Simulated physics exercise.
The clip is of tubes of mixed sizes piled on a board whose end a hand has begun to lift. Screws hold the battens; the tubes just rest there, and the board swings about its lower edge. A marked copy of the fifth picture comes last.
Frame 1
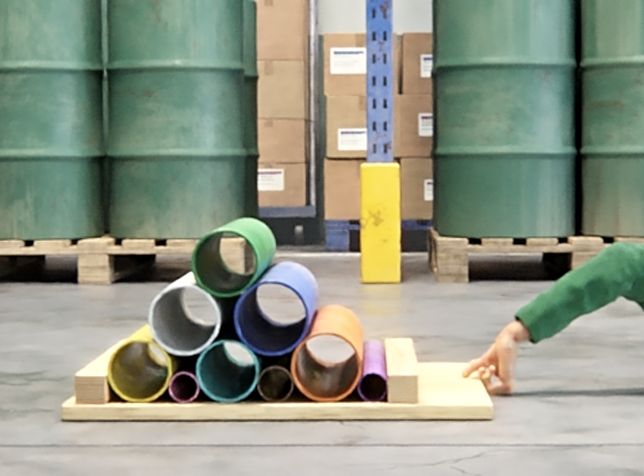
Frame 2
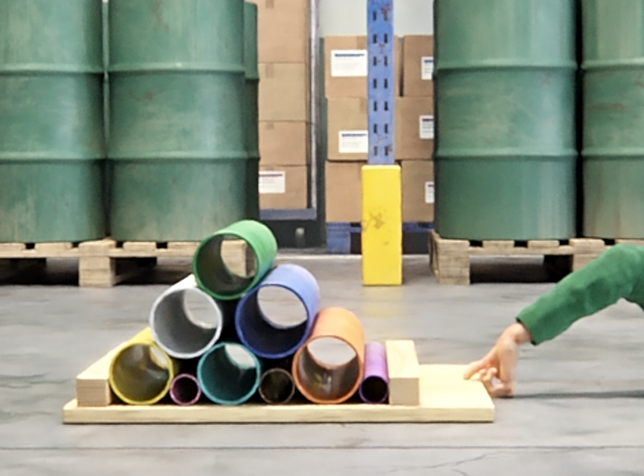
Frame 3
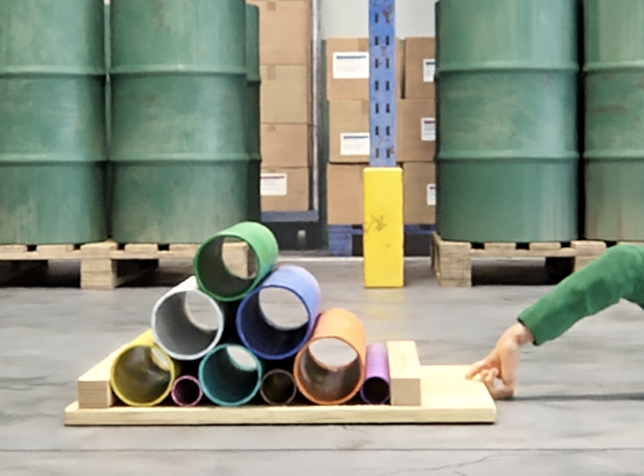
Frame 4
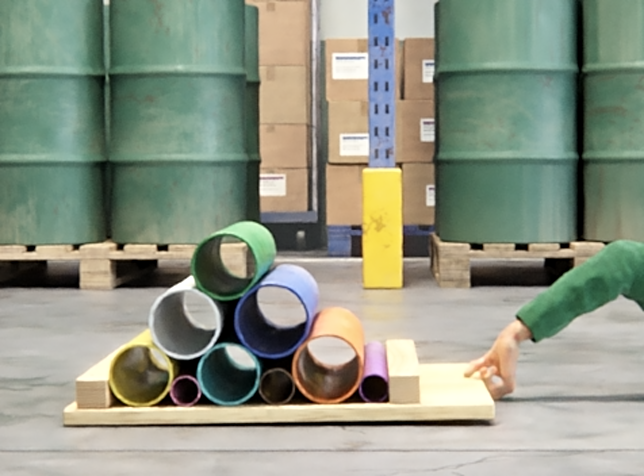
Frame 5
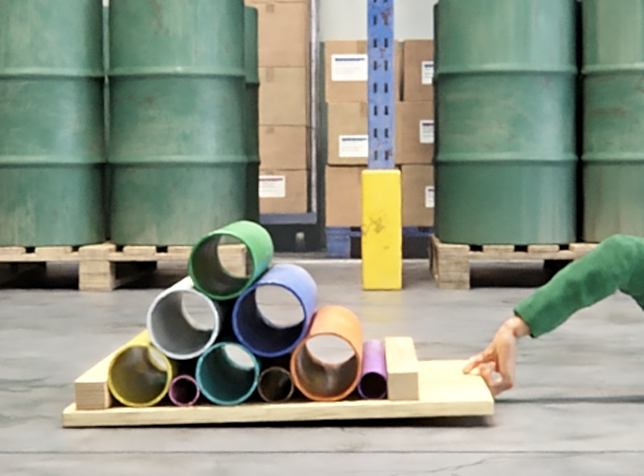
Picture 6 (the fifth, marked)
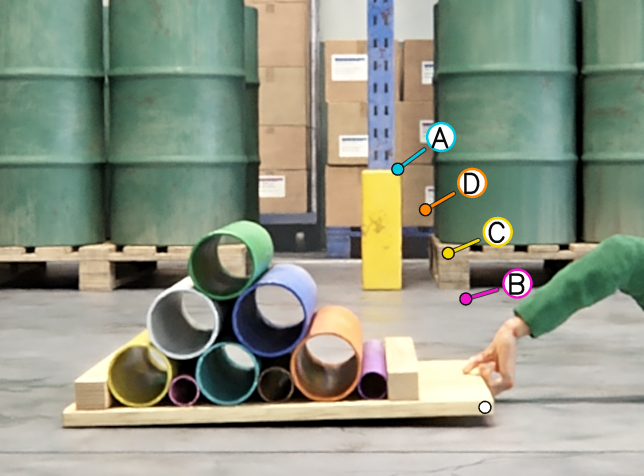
A hand in a green sleeve reaches in from the right to the end of a pale wooden board on a grey warehouse floor, seen from the side at a low level. Green, white, blue, yellow, teal, orange and smaller tubes sit piled between wooden battens, before green drums, cartons and a yellow-based blue post. The fingers raise the board's right end very slightly, and the pile shifts a little leftward.
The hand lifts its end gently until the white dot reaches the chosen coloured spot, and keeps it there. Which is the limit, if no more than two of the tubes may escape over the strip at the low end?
The answer is mark A.
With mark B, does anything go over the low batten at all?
At B: No.
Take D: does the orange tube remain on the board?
The orange tube: Yes.
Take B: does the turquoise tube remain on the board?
Yes.
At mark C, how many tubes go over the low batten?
The count is none.
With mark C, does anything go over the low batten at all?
No, at C.
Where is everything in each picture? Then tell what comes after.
In the first picture, white tube (184, 320); green tube (225, 263); board (285, 376).
In the second picture, board (286, 378); yellow tube (141, 373).
In the third picture, board (288, 379); purple tube (376, 390); orange tube (329, 370).
In the fourth picture, board (286, 378); yellow tube (140, 375); pink tube (186, 391).
In the fifth picture, board (285, 377); yellow tube (139, 375); pink tube (184, 391).
On the marked copy, A at (398, 169); B at (466, 299); C at (448, 253); D at (425, 210); the white dot at (485, 408).
Taking A. A third of the way, board at 20°.
Two thirds of the way, board at 36°.
When it is over, board at 36°, one over the low batten (green).
As for the rest, B none over the low batten; C none over the low batten; D none over the low batten.
